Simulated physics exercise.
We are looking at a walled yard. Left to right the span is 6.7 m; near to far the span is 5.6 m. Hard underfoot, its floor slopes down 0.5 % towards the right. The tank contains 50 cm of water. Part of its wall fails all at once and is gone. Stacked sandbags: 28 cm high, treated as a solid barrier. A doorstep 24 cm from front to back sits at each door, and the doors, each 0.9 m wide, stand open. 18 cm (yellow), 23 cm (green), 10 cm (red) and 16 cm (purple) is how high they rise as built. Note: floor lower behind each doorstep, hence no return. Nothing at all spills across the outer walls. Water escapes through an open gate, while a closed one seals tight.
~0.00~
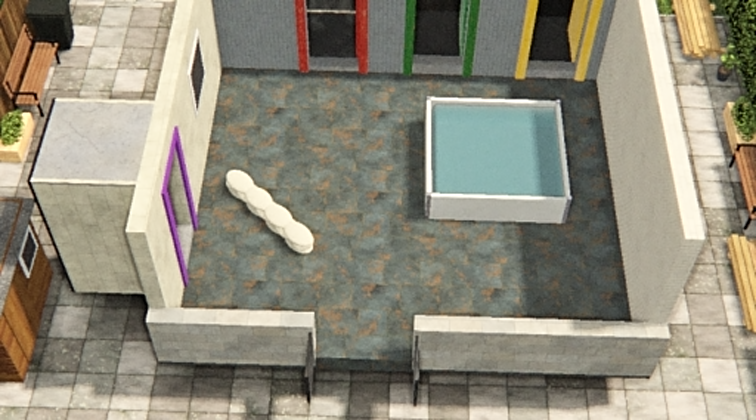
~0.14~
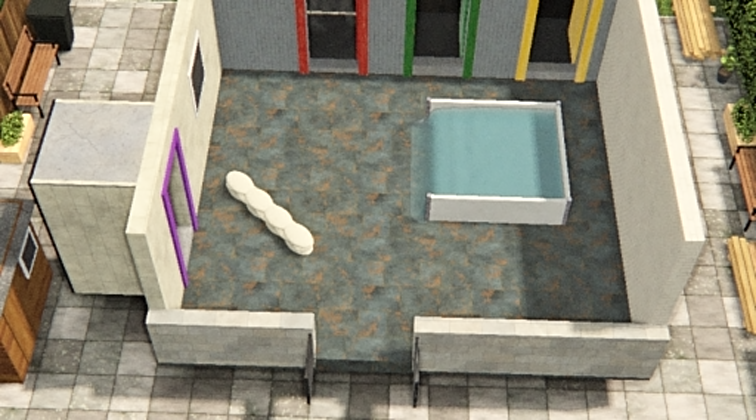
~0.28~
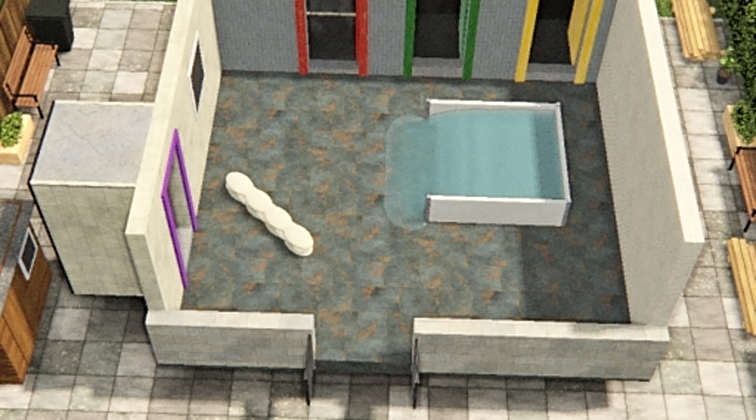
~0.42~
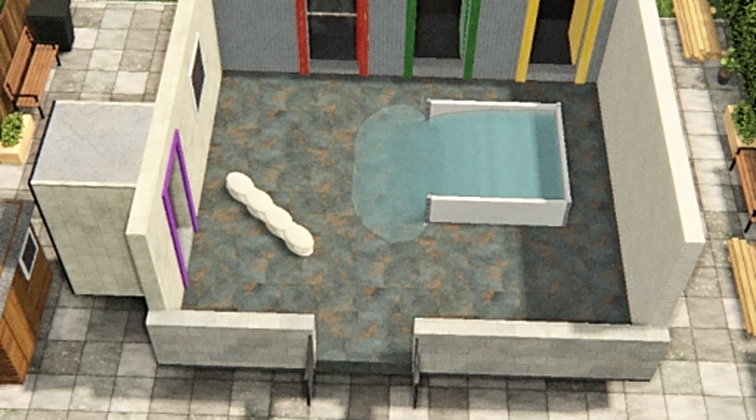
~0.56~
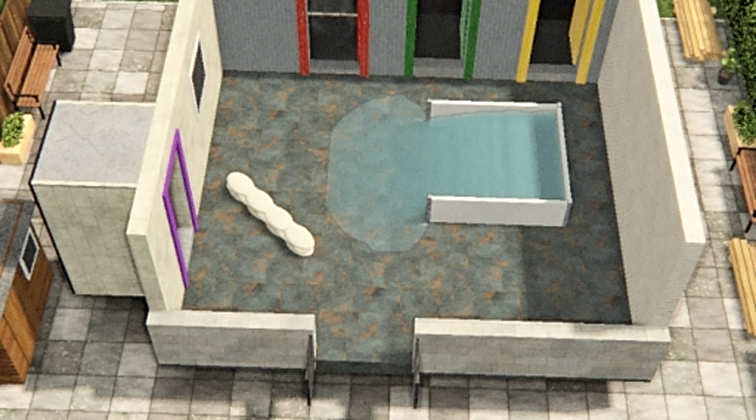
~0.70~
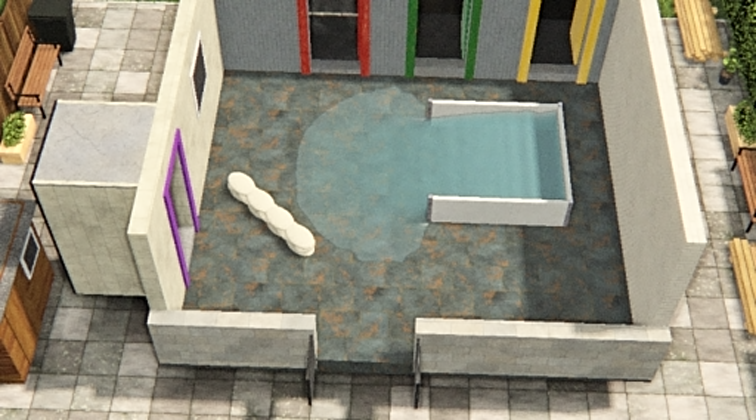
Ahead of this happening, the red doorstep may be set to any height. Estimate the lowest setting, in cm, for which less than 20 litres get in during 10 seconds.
Around 10.5 cm.
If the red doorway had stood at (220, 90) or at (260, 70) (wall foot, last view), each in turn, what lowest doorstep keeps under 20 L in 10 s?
Roughly 24 cm, then roughly 24 cm.
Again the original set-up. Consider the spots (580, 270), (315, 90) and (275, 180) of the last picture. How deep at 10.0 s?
Roughly 7, 4 and 4 centimetres.
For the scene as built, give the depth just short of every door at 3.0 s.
Depth (cm): Yellow 0 / green 1 / red 9 / purple 3.
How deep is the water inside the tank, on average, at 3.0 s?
About 14 centimetres on average.
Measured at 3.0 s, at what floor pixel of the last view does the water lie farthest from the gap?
The farthest wet point is roughly at (190, 340) in the last view.
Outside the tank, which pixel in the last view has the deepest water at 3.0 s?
Around pixel (221, 91).
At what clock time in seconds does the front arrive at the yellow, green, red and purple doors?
Reading them off: Yellow 5.5 s, then green 3.4 s, then red 1.2 s, then purple 2.4 s.
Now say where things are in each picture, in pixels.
The first picture shows the tank at (496, 150) is whole and still, 50 cm deep; the red door at (332, 29) is dry.
In the second picture, the gap is at (430, 164), the front 0.2 m out at (417, 216); the back of the tank holds 50 cm.
In the third picture, the gap is at (429, 166), the front 0.6 m out at (390, 213); the back of the tank holds 50 cm.
In the fourth picture, water pours out at (430, 166) and has run 1.2 m, to (357, 203); about 8 cm deep outside, 50 cm at the back.
In the fifth picture, the front is at (332, 203), 1.6 m from the gap at (430, 167); 4.1 m2 of floor is wet, 50 cm left at the back.
In the sixth picture, the front is at (301, 184), 2.1 m from the gap at (431, 167); 5.7 m2 of floor is wet, 49 cm left at the back; 0.8 m in a straight line remain to the red door at (334, 31).
After 1.4 s water covers 35 % of the floor, deepest (22 cm) near (280, 207); 2 cm at the red door, 0 litres in over its 10 cm doorstep.
After 3.0 s water covers 50 % of the floor, deepest (37 cm) near (221, 91); 9 cm at the red door, 0 litres in over its 10 cm doorstep.
After 10.0 s water covers 90 % of the floor, deepest (14 cm) near (629, 304); 5 cm at the red door, 21 litres in over its 10 cm doorstep.
At the red door as built, the water arrived by 1.3 s and peaked near 16 cm at 4.0 s.
With a doorstep of 9.5 cm, 25 litres would have come in within the 10 s; with 13 cm, 8 litres. So under 20 litres takes about 10.5 cm.
